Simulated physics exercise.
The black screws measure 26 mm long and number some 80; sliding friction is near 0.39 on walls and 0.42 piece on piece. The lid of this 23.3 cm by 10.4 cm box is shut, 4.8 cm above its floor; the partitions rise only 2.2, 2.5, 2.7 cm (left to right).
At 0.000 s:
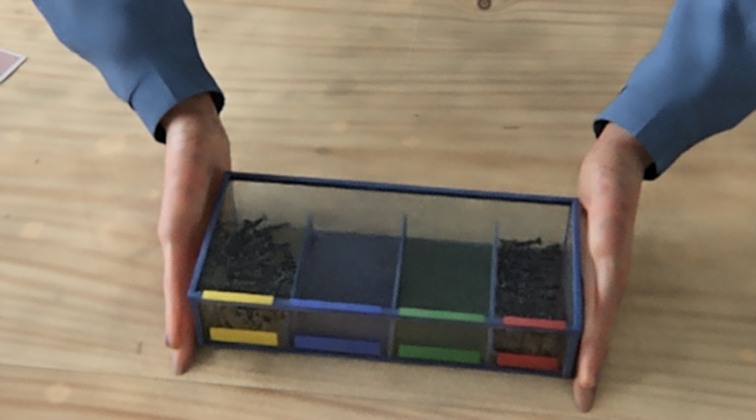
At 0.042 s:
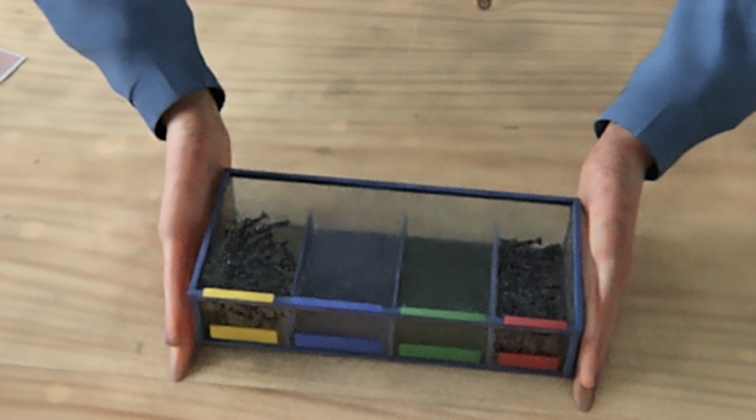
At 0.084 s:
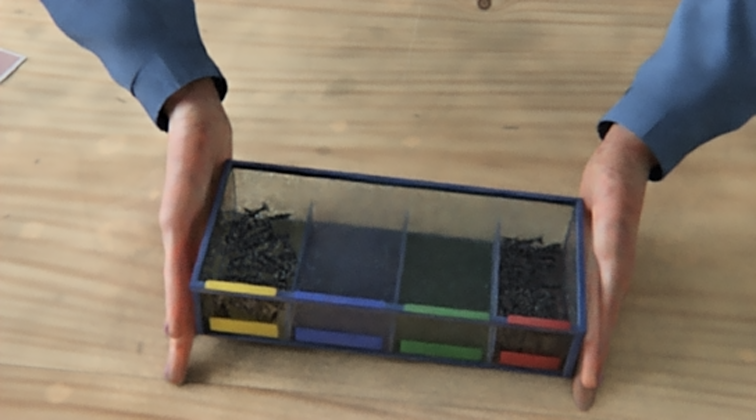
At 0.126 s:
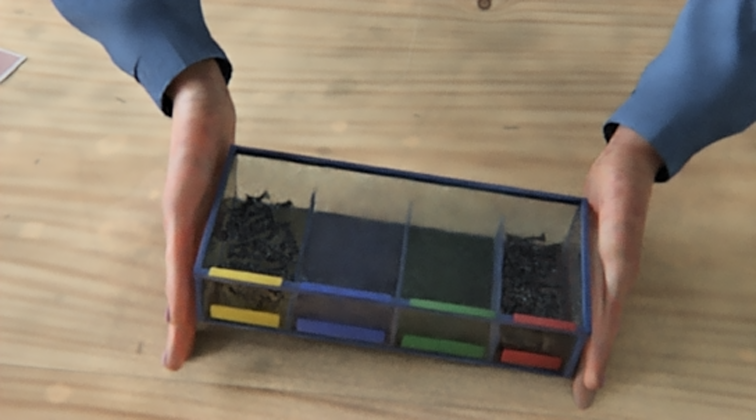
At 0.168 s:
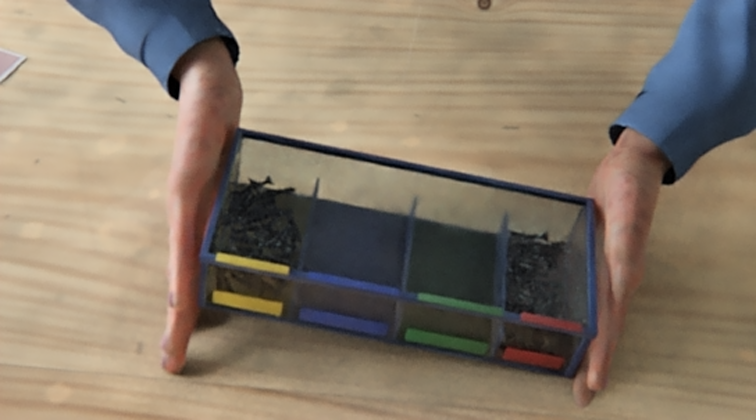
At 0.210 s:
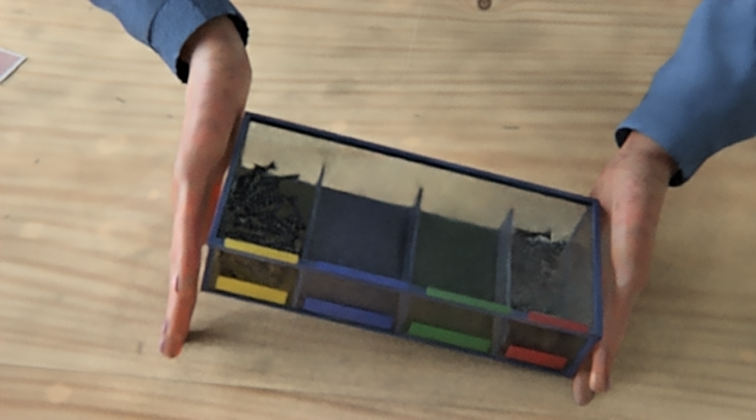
The video shows two hands in blue sleeves holding a clear divided box with dark screws in its yellow and red end compartments, then tilting it modestly on the wooden table, the left end rising above the right.
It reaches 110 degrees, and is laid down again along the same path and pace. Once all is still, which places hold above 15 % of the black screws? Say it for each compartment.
Red: Above, blue: Below, green: Below, yellow: Below.
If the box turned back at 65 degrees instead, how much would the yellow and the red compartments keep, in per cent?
Then: Yellow 40, red 55.
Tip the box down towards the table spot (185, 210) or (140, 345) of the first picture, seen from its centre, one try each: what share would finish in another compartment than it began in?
About 45 and 50 per cent.
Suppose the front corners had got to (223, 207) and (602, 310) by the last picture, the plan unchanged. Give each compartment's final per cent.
Red 75, blue 5, green 15, yellow 5.
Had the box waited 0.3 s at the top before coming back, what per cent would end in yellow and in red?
In that case yellow 0; red 100.
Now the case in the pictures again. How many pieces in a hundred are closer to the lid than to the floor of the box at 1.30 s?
About 70 per cent.
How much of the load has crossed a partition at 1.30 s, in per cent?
Roughly 40 per cent.
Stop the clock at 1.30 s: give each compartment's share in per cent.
Red 60; blue 30; green 5; yellow 5.
Then, at 1.30 s, tilt 110 degrees; red 60 %, blue 30 %, green 5 %, yellow 5 %.
After 2.02 s, tilt 50 degrees; red 95 %, green 5 %.
After 2.77 s, tilt 0 degrees; red 95 %, green 5 %.
In the end, at 3.2 s, red 95 %, blue 0 %, green 5 %, yellow 0 %.
